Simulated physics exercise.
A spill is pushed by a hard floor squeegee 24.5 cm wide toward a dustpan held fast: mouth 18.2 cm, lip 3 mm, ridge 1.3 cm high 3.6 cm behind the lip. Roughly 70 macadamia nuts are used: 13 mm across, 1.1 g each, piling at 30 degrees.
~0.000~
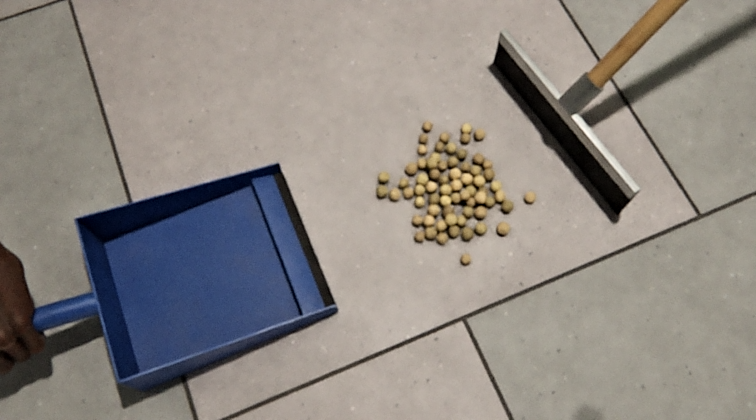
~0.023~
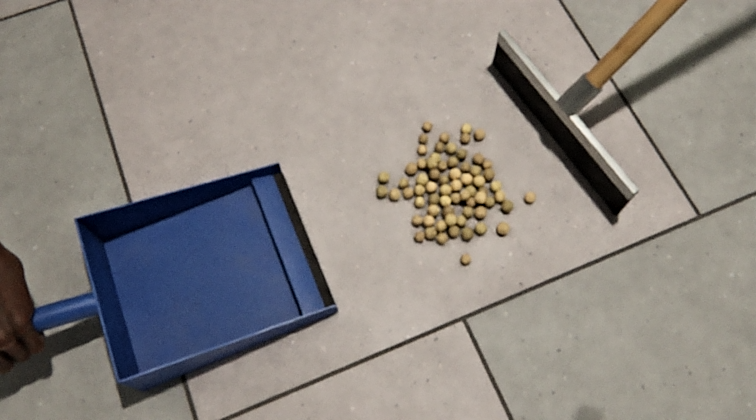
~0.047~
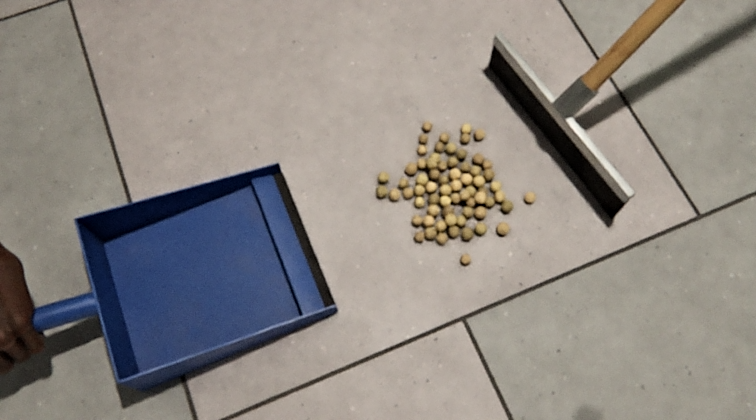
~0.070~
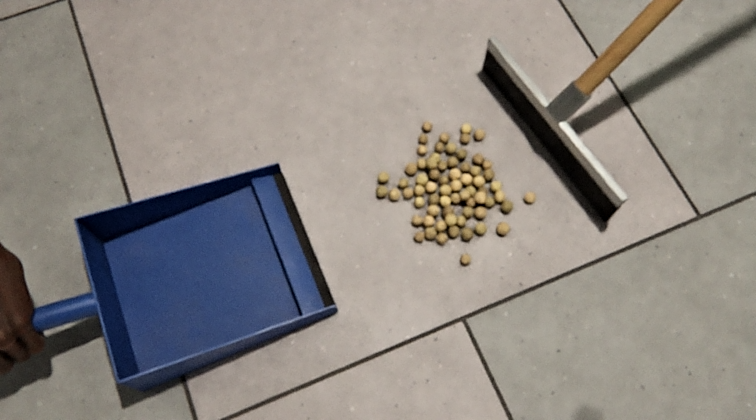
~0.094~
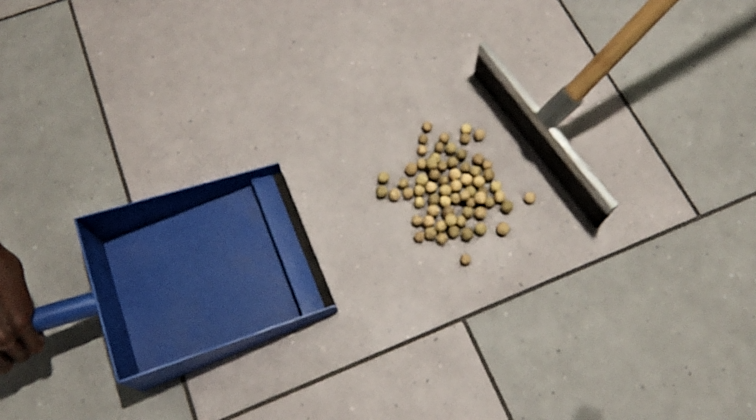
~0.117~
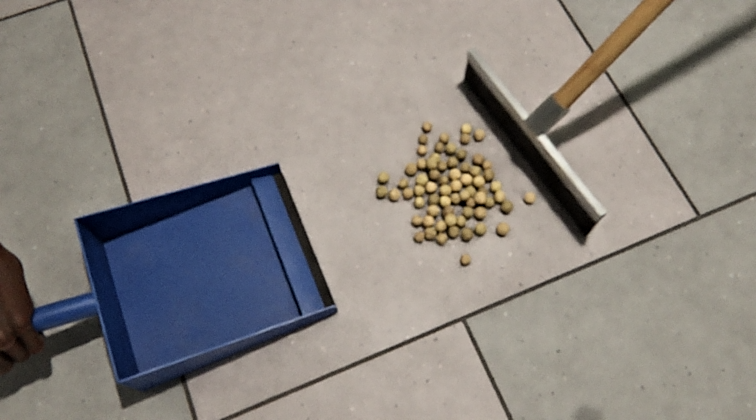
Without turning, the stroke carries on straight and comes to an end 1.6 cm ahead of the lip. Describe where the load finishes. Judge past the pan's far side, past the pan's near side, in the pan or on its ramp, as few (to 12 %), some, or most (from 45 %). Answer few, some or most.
Far side: Few; near side: Some; pan: Some.
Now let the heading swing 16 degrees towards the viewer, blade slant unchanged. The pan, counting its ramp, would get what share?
It comes to roughly 20 in a hundred.
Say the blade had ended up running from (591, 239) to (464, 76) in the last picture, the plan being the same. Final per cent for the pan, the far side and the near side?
Pan 20 % / far 5 % / near 35 %.
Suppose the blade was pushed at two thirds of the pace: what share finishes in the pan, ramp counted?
About 30 %.
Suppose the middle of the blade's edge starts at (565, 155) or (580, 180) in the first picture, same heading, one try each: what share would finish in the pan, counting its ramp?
25 and 25 per cent, roughly.
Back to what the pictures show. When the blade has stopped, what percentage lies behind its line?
Some 0 percent, give or take.
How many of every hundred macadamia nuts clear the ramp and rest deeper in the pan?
About 10 %.
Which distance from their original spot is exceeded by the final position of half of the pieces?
Somewhere around 20 centimetres.
After 0.30 s, middle of the blade 15 cm from the lip; 0 % over the lip, far side 0 %, near side 5 %.
Then, at 0.42 s, middle of the blade 7 cm from the lip; 0 % over the lip, far side 0 %, near side 20 %.
Then, at 0.67 s, middle of the blade 4 cm from the lip; 30 % over the lip, far side 5 %, near side 25 %.
In the end, at 1.5 s, far side 5 %, near side 25 %, pan 25 %, in front of the lip or behind the blade 50 %.
